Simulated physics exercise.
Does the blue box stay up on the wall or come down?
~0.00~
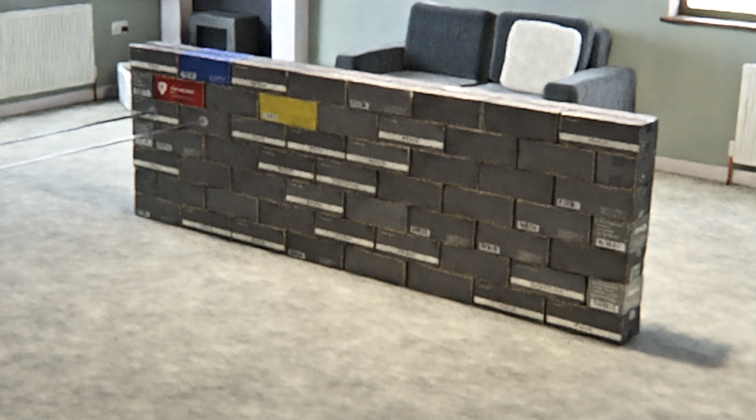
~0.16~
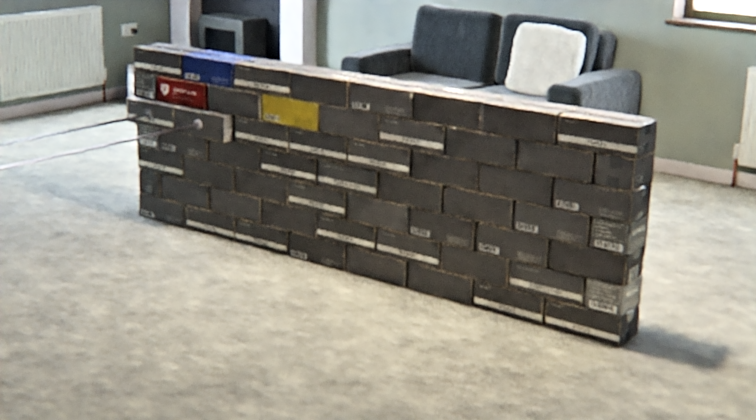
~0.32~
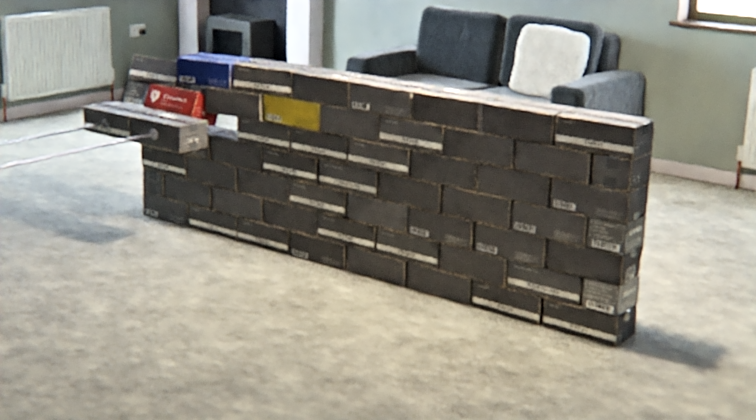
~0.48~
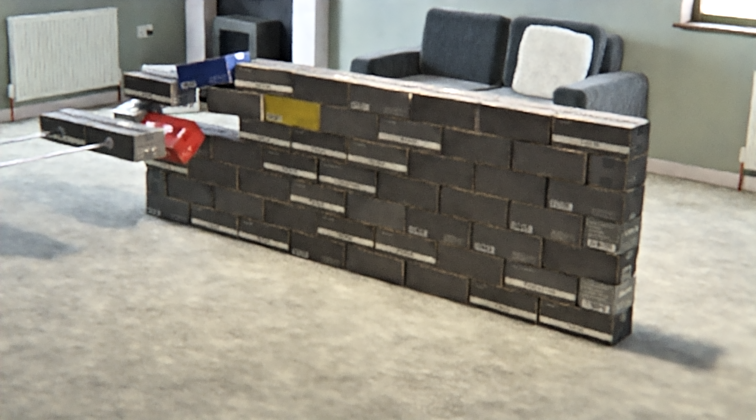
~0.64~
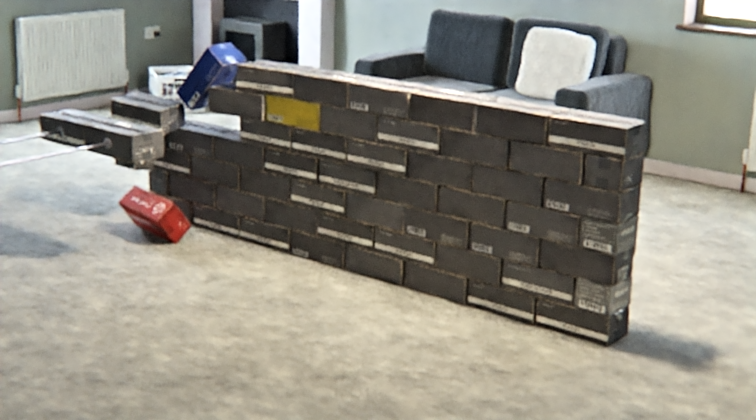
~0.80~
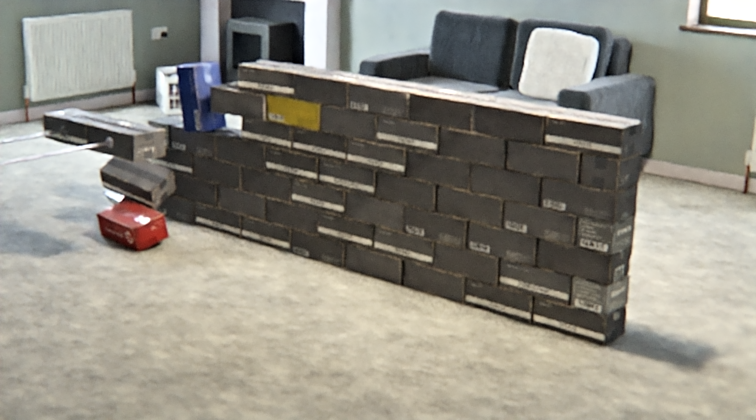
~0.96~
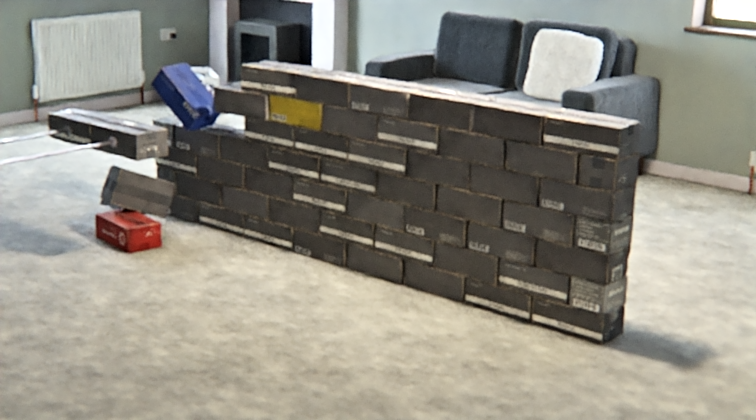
The blue box comes down. It tips over to the left and drops lower at the broken end of the wall.
